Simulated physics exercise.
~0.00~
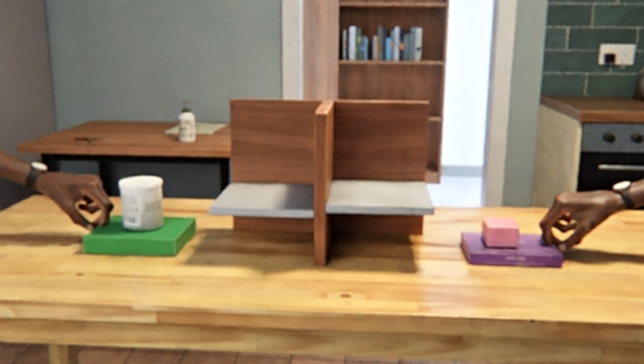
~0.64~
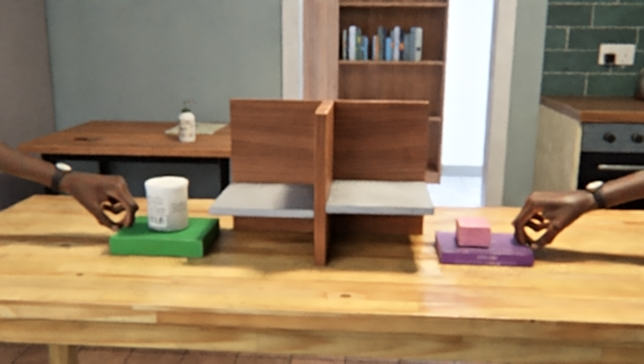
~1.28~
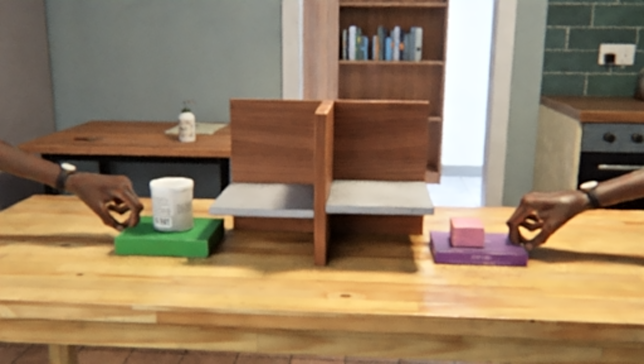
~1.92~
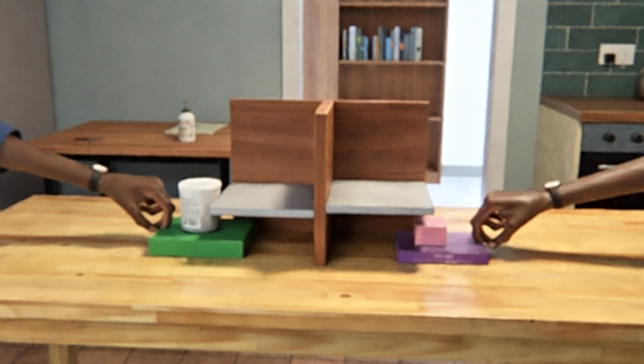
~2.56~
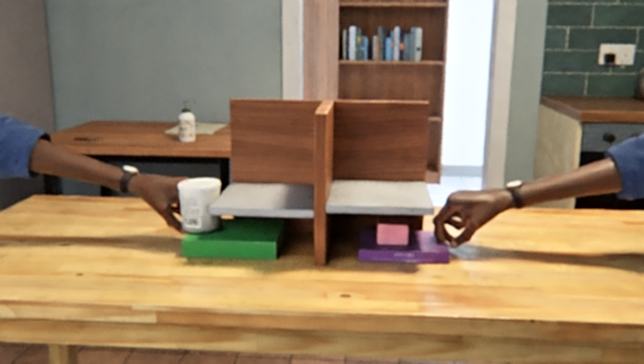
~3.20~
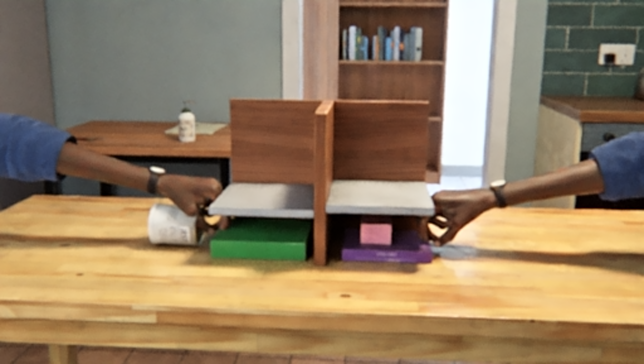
A white pot was knocked over against a low shelf as one hand slid the green tray beneath it rightward, while another hand pushed a purple packet left from the opposite side, its small pink block riding safely underneath.
